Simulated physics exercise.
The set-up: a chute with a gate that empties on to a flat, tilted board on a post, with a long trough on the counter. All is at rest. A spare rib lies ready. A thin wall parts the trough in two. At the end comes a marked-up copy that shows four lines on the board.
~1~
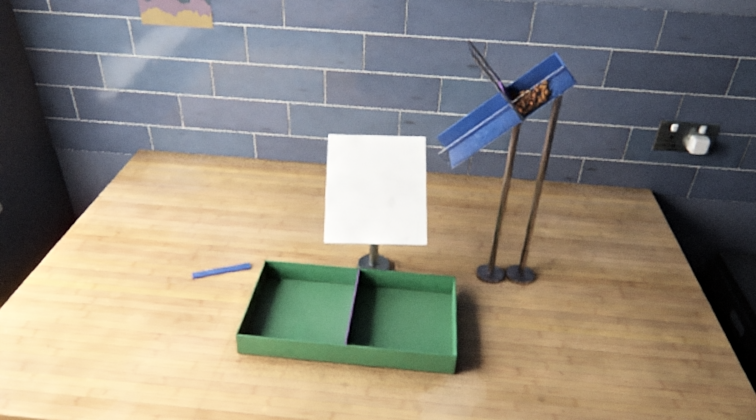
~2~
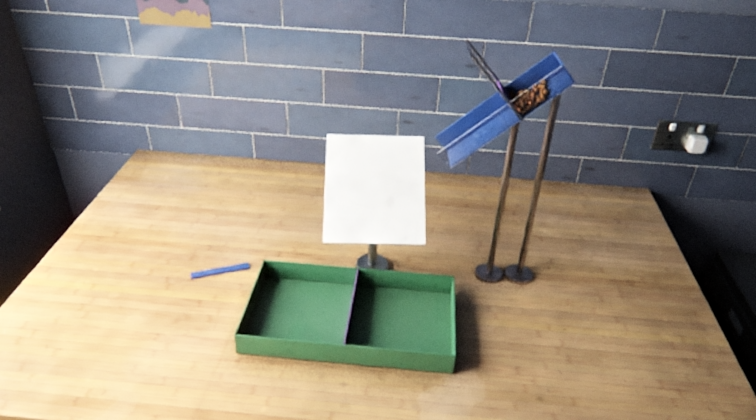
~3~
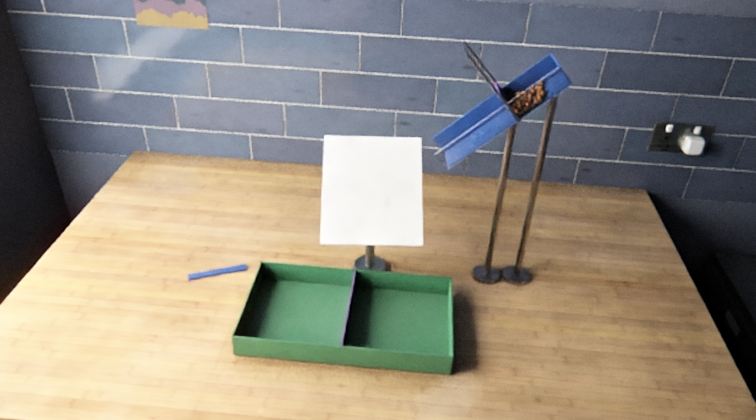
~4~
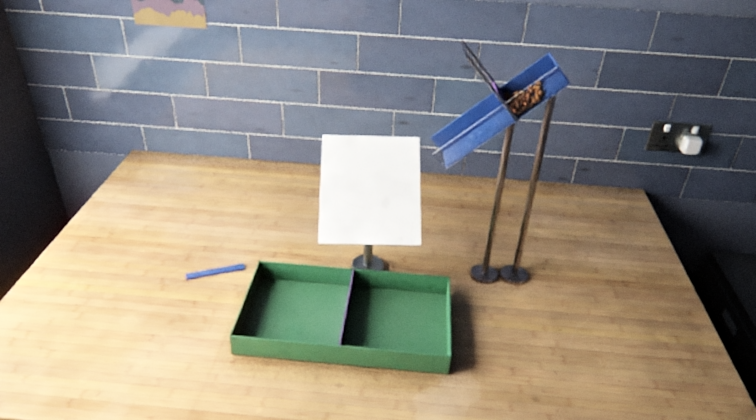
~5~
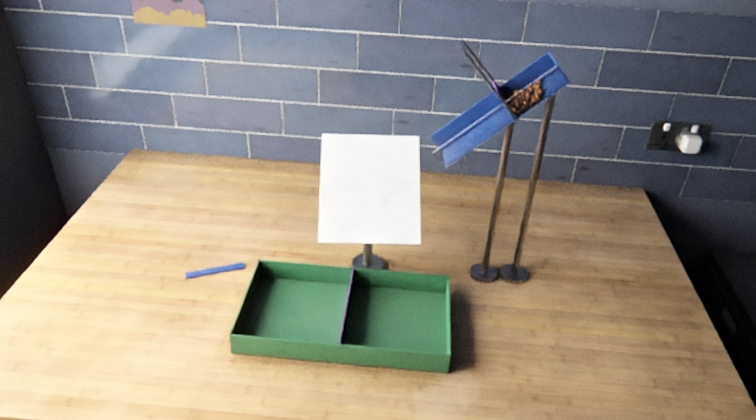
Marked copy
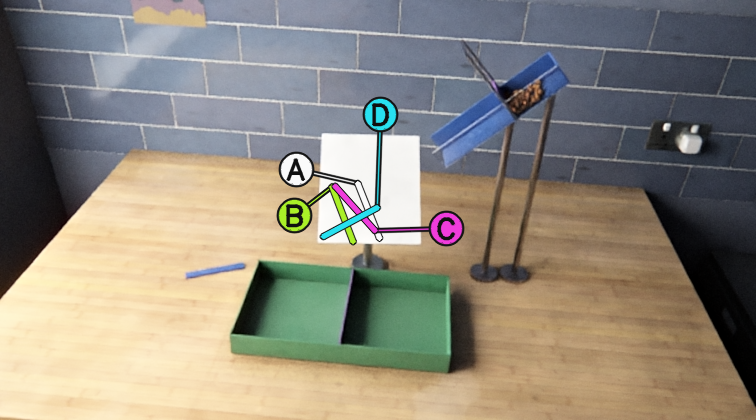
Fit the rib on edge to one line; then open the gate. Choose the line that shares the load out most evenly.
Line D does it best.
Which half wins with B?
More lands on the right.
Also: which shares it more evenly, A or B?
B.
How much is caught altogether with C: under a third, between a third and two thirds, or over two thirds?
Line C gives over two thirds.
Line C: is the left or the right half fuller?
The right half.
On the marked copy, line A from (357, 183) to (379, 238); line B from (332, 186) to (353, 241); line C from (335, 186) to (374, 230); line D from (377, 207) to (323, 236).
If A is chosen, of what is caught, a stray few in the left half, nearly all in the right.
If B is chosen, of what is caught, about a quarter in the left half, most in the right.
If C is chosen, of what is caught, a small part in the left half, nearly all in the right.
If D is chosen, of what is caught, about half in the left half, about half in the right.
